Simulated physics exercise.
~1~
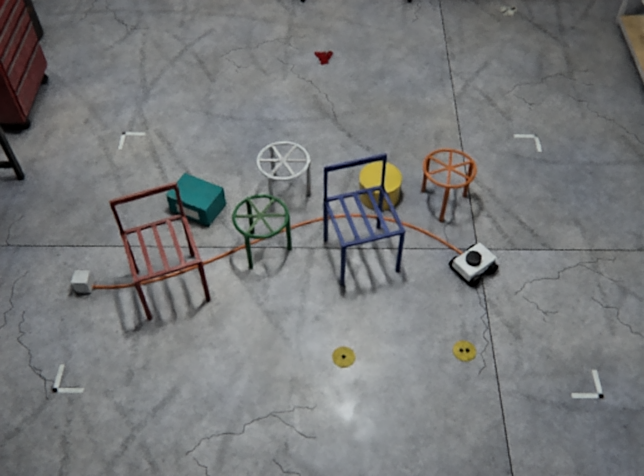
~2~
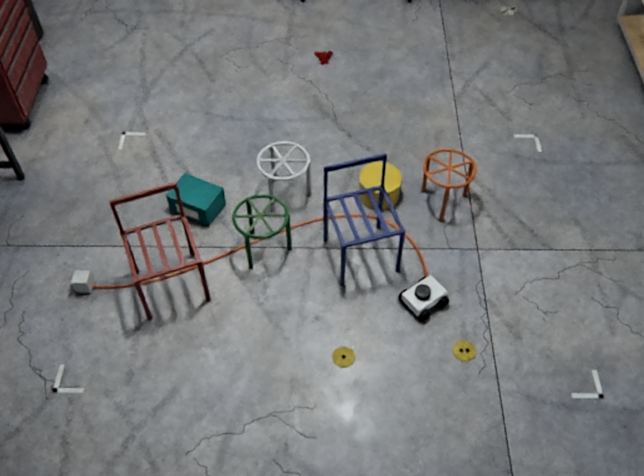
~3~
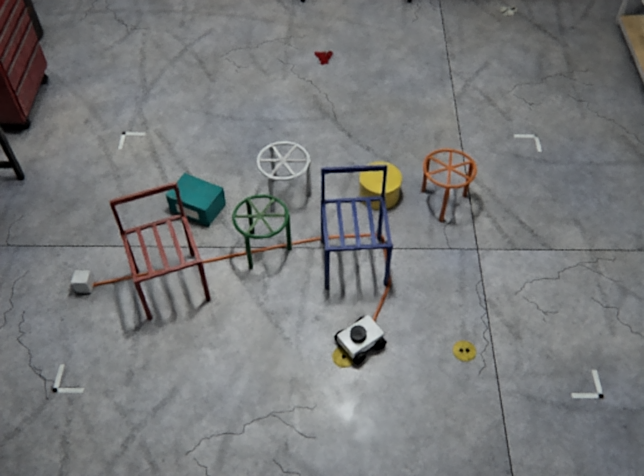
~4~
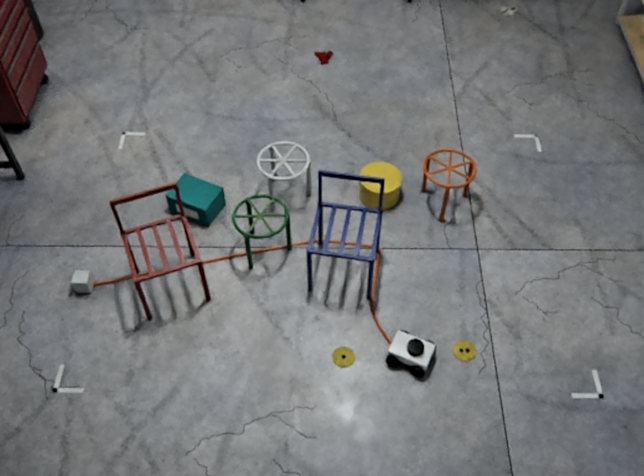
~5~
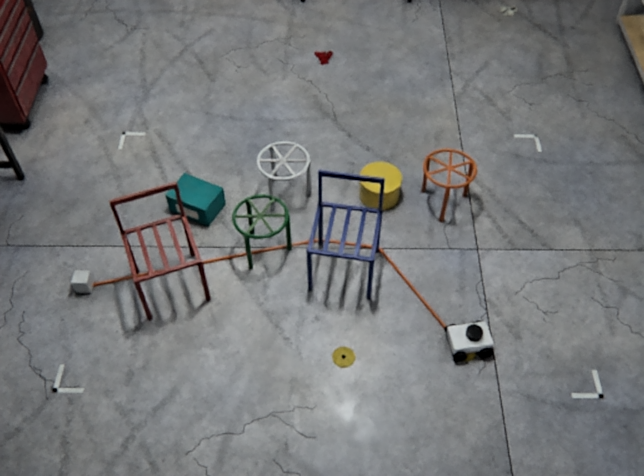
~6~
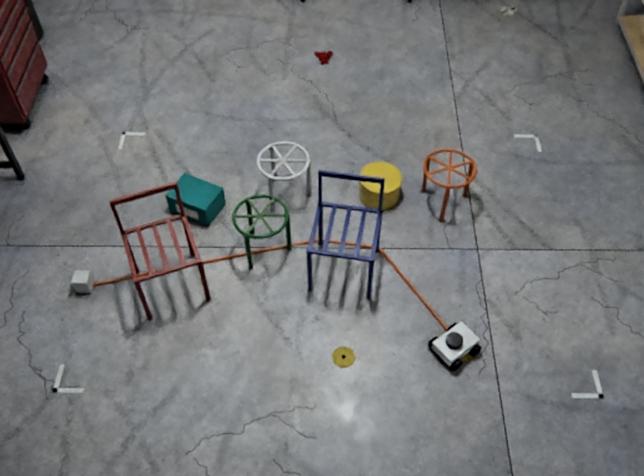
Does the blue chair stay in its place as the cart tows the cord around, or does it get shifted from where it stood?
The blue chair gets shifted from where it stood. It twists and slides to the left and slightly down, staying upright.
